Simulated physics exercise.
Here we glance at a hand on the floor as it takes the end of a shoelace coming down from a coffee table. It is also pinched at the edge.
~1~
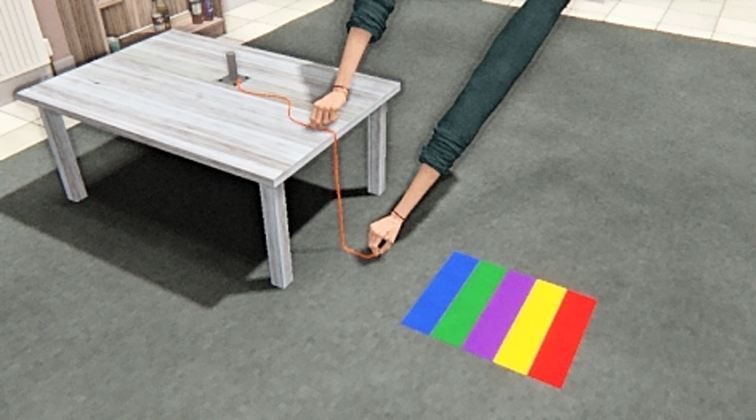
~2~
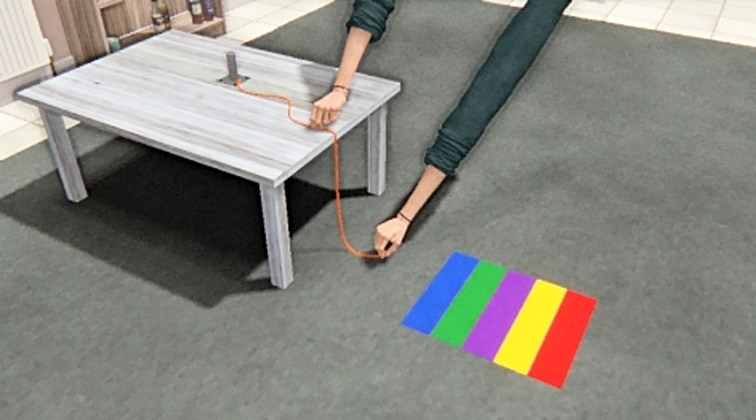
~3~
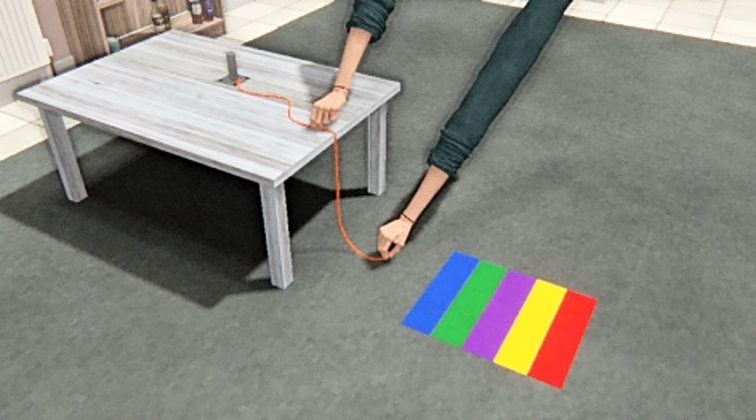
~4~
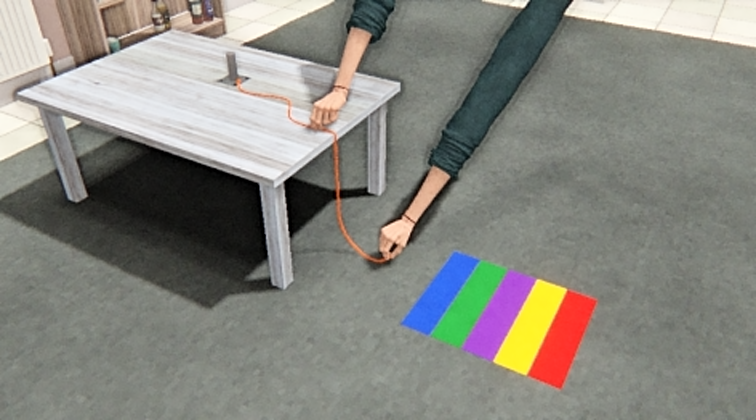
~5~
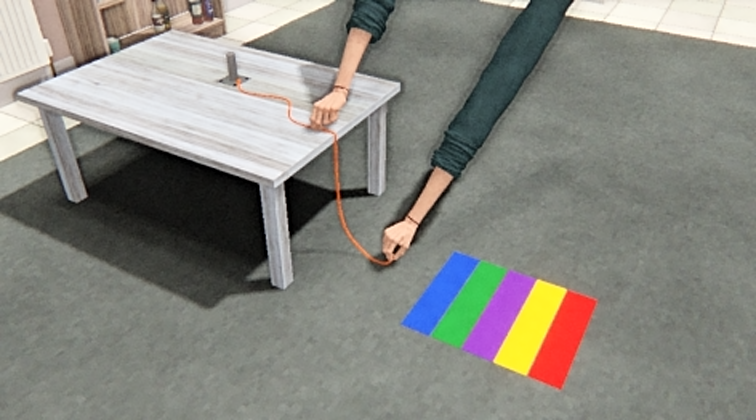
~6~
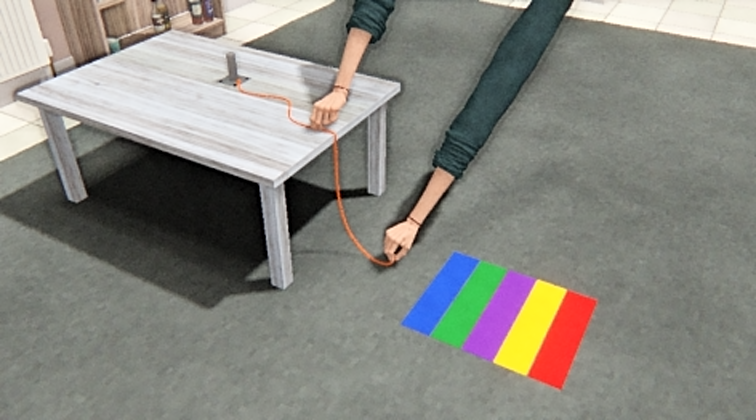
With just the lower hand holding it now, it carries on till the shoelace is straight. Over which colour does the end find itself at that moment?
I would say over green.
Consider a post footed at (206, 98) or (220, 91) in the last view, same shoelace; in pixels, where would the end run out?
Roughly (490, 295) and (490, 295).
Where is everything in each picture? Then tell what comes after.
The first frame shows end (379, 253); blue (425, 315); green (455, 326); purple (485, 339); yellow (518, 352); red (551, 365).
The second frame shows end (385, 255); shoelace through (242, 90) (288, 100) (297, 123) (336, 149) (338, 199) (345, 242).
The third frame shows end (388, 256).
The fourth frame shows end (390, 257); shoelace through (241, 90) (288, 100) (297, 123) (335, 149) (338, 199) (351, 242).
The fifth frame shows end (393, 258).
The sixth frame shows end (395, 259); shoelace through (241, 91) (288, 100) (297, 123) (335, 149) (339, 200) (357, 244).
Soon after, end near (428, 271); short of the strips.
Then, end near (460, 283); over blue.
At full stretch, end near (478, 290); over green. Over green.
